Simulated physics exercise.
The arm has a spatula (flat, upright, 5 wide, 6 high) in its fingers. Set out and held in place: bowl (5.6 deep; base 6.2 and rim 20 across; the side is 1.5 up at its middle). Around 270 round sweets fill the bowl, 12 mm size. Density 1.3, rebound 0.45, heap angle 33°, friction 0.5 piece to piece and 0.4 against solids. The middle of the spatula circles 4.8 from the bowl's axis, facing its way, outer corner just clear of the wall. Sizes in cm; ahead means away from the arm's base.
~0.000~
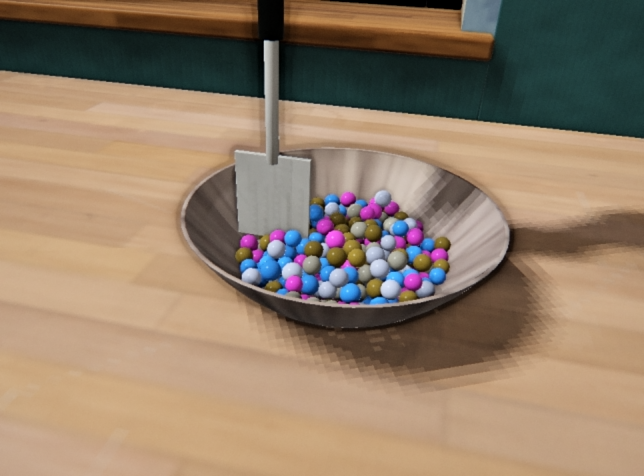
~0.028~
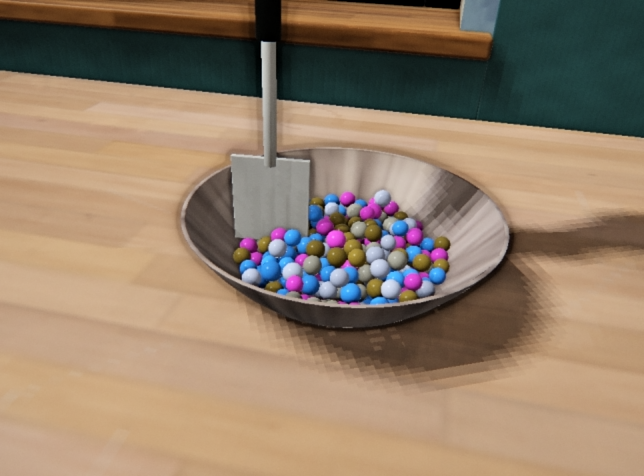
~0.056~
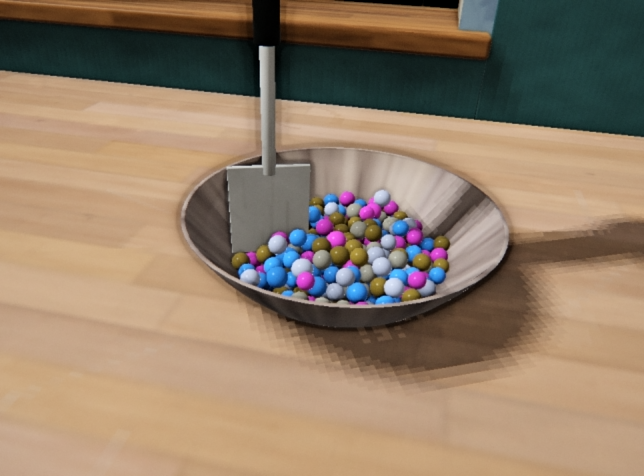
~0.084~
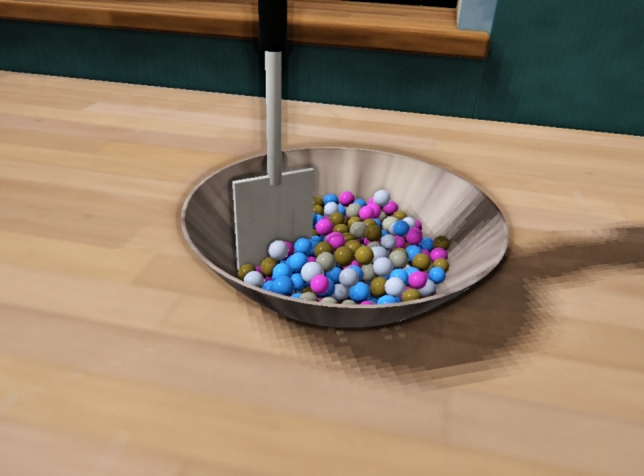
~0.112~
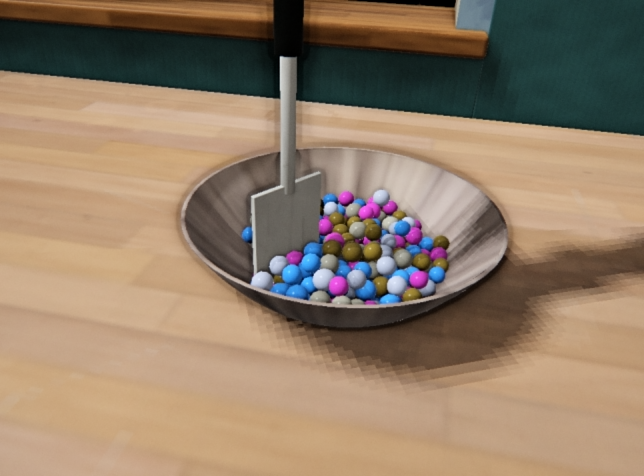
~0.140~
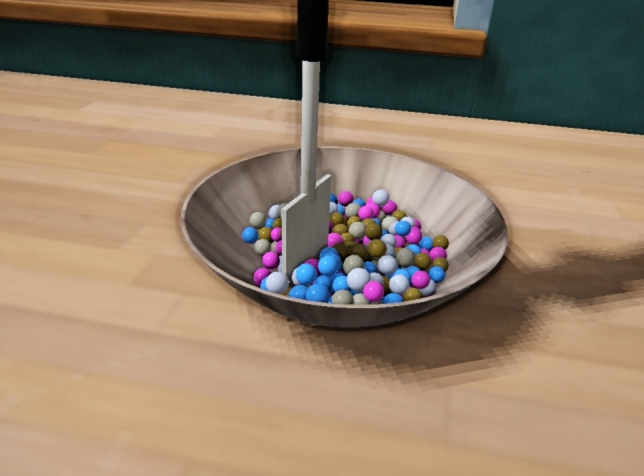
A spatula sweeps and turns through colourful round sweets along the left of a bowl.
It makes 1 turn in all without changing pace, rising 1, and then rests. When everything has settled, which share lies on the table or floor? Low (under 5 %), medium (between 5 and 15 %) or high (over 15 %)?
On the table or floor the share is medium, between 5 and 15 %.
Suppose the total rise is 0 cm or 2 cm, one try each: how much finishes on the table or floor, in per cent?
Some 15 and 5 per cent.
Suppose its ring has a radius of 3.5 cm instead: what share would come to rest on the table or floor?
In that case some 5 per cent.
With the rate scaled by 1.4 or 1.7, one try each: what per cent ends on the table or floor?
Some 20 and 30 per cent.
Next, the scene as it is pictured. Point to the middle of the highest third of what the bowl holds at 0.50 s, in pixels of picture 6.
At about (317, 195).
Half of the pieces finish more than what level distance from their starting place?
Some 3 cm.
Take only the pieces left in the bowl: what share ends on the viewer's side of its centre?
About 55 per cent.
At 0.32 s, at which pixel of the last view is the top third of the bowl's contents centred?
At about (418, 222).
After 0.32 s, 183° round, highest piece 7 above the table; 267 in the bowl, 3 on the table or floor, 2 in flight or on the tool.
After 0.50 s, 293° round, highest piece 8 above the table; 254 in the bowl, 11 on the table or floor, 7 in flight or on the tool.
After 0.79 s, 0° round, highest piece 6 above the table; 246 in the bowl, 26 on the table or floor.
After 1.49 s, 0° round, highest piece 5 above the table; 246 in the bowl, 26 on the table or floor.
At rest, 246 in the bowl, 26 on the table or floor. That is 10 % on the table or floor.
